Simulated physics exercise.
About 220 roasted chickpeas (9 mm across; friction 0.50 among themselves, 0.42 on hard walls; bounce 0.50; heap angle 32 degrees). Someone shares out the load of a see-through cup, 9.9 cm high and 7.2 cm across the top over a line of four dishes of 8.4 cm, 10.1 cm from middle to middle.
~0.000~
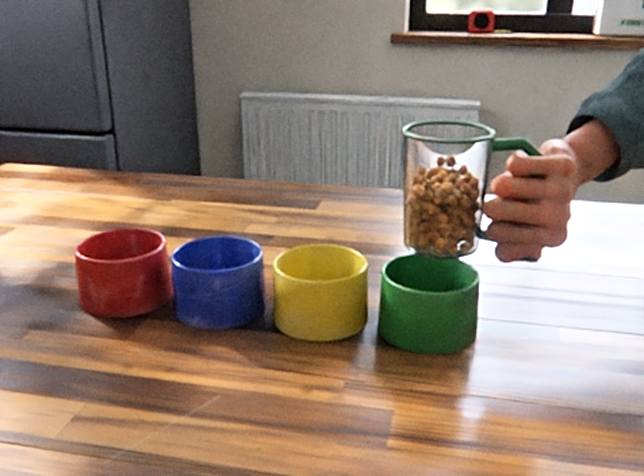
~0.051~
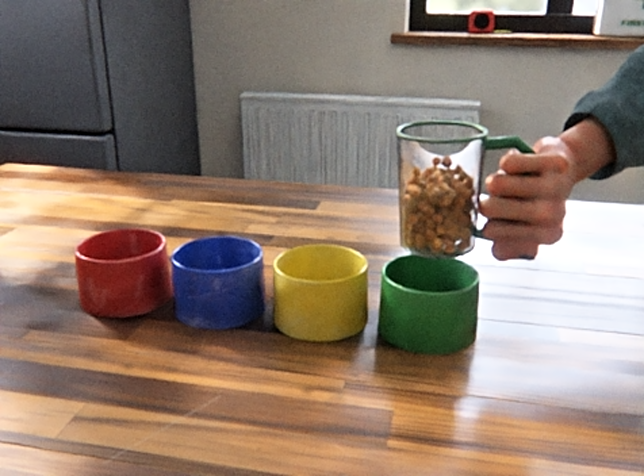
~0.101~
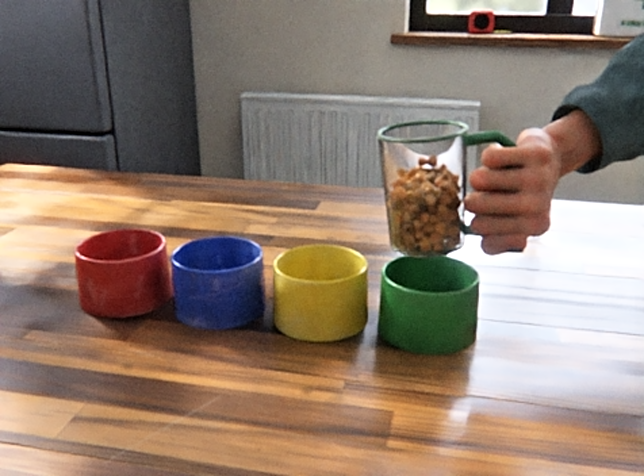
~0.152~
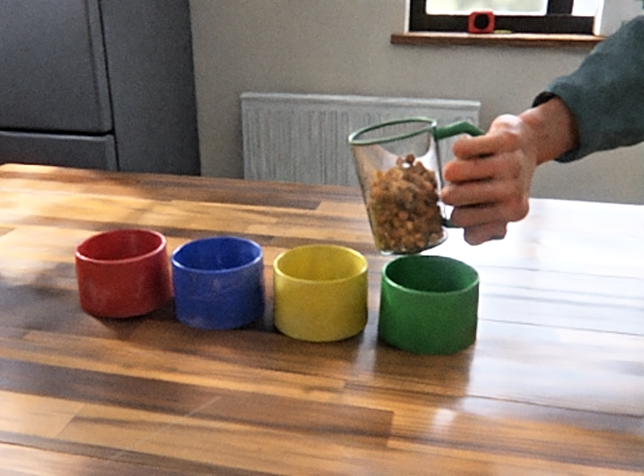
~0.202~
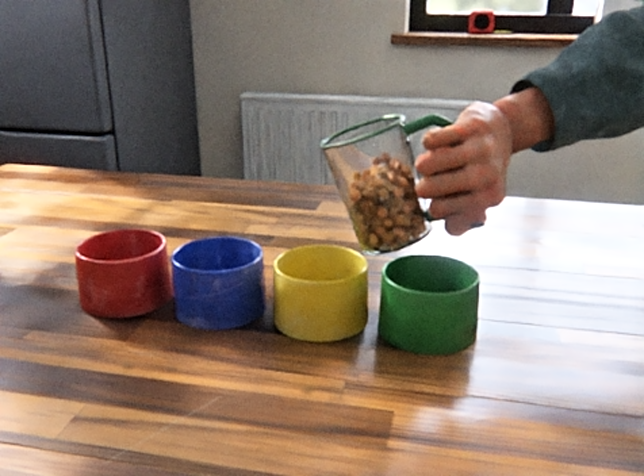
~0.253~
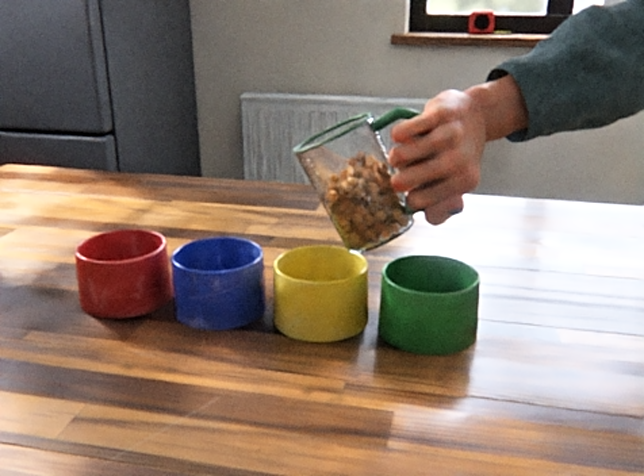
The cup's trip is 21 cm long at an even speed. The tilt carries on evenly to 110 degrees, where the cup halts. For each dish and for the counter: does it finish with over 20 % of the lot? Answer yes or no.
Red: Yes, blue: No, green: No, yellow: No, counter: Yes.
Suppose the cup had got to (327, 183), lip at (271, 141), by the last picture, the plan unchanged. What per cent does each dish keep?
Red 40, blue 0, green 0, yellow 0.
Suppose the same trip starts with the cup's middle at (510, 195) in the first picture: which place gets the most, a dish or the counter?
The winner: Blue.
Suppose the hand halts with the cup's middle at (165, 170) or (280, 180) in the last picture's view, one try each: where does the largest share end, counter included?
The winner: Red; blue.
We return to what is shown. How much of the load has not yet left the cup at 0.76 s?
About 95 per cent.
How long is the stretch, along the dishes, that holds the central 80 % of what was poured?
Some 8 cm.
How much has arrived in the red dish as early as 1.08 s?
Near 10 per cent so far.
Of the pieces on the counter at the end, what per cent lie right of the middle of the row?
Some 0 per cent.
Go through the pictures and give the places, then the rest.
Cup at (444, 189), tilt 0 degrees, lip at (405, 129), moved 0.0 cm; middle of the pieces at (444, 214); green dish at (430, 273); yellow dish at (320, 263); blue dish at (217, 253); red dish at (121, 245), in the first frame.
Cup at (439, 189), tilt 1 degrees, lip at (398, 131), moved 0.4 cm; middle of the pieces at (439, 214), in the second frame.
Cup at (425, 189), tilt 6 degrees, lip at (379, 133), moved 1.7 cm; middle of the pieces at (427, 213), in the third frame.
Cup at (402, 187), tilt 13 degrees, lip at (351, 138), moved 3.6 cm; middle of the pieces at (408, 211), in the fourth frame.
Cup at (380, 186), tilt 19 degrees, lip at (323, 143), moved 5.6 cm; middle of the pieces at (388, 209), in the fifth frame.
Cup at (357, 185), tilt 26 degrees, lip at (297, 149), moved 7.6 cm; middle of the pieces at (369, 207); green dish at (431, 274); yellow dish at (321, 264); blue dish at (218, 254); red dish at (121, 246). Its pace works out near 135 degrees a second; the hand travels 39 cm a second, in the sixth frame.
Then, at 0.56 s, tilt 68 degrees; cup holds 100 %.
After 0.76 s, tilt 95 degrees; cup holds 95 %.
After 1.08 s, tilt 110 degrees; cup holds 65 %, red 10 %.
At rest (2.5 s), red 40 %, blue 0 %, green 0 %, yellow 0 %, counter 60 %.
